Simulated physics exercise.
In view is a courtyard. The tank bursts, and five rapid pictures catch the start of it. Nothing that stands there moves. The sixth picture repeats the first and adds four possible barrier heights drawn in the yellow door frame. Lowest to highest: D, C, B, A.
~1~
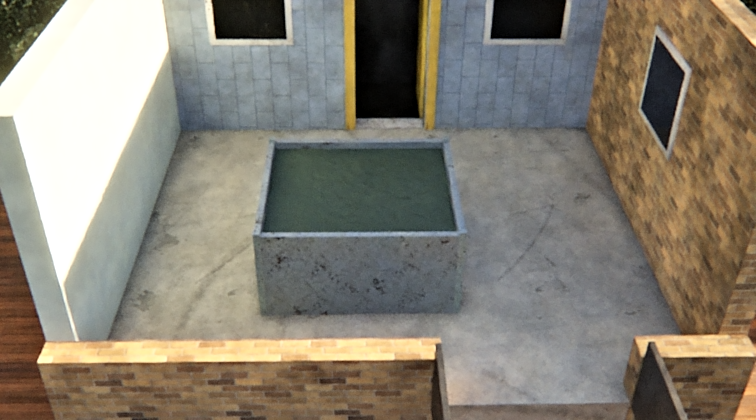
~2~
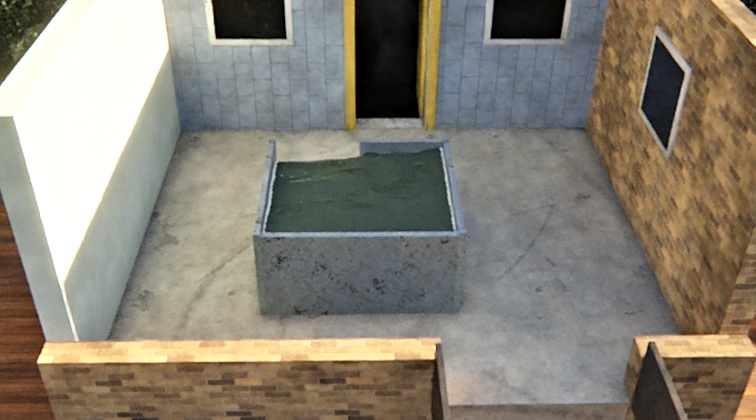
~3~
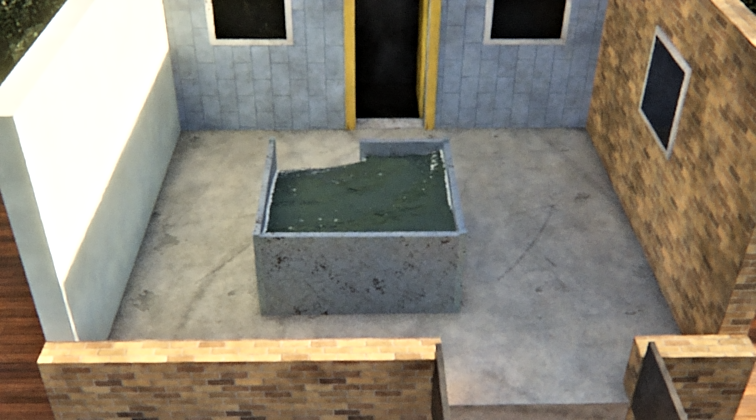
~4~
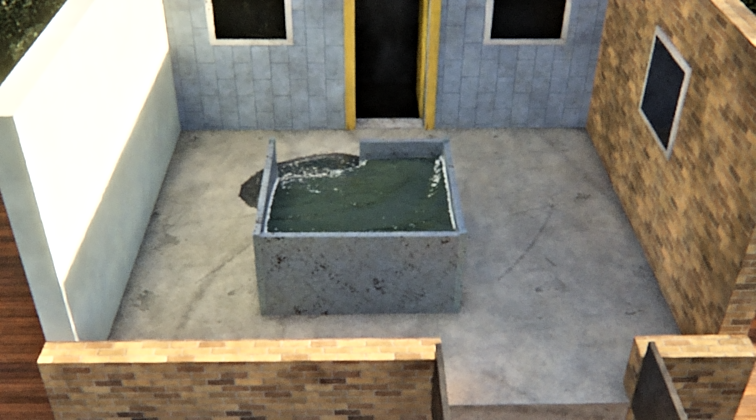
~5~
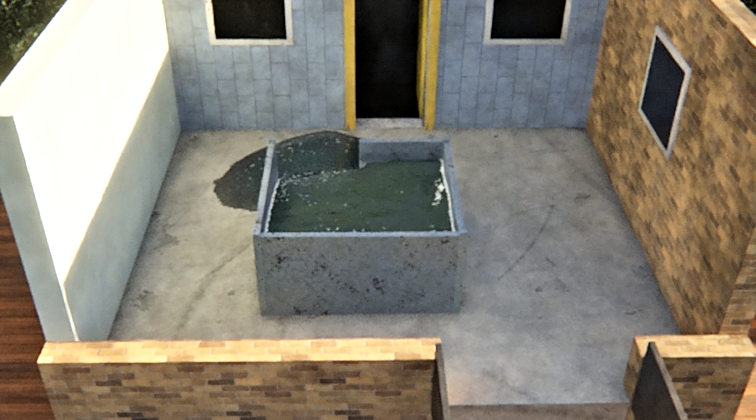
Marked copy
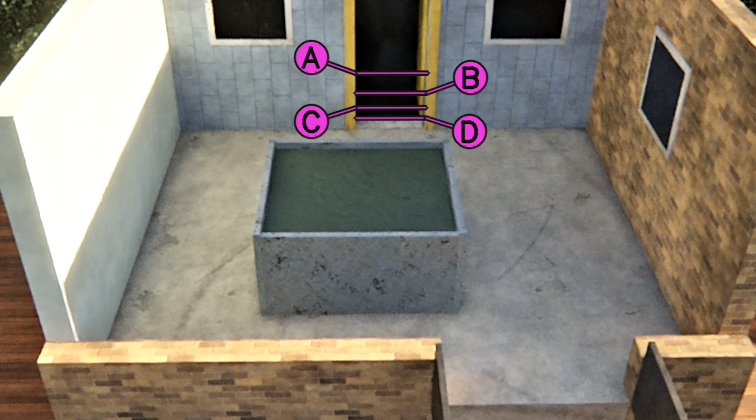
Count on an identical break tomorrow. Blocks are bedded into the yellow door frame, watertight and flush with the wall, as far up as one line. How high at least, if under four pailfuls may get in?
That is line C.
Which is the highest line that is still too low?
It is D.
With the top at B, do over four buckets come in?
No, not at all.
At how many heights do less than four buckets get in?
Three.
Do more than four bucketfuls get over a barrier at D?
Yes, it does.
On the marked copy, A at (391, 73); B at (391, 93); C at (390, 107); D at (390, 118); from the bottom up D, C, B, A.
For line A, nothing gets over.
For line B, nothing gets over.
For line C, a splash gets over, under a bucket.
For line D, about 9 bucketfuls get in.
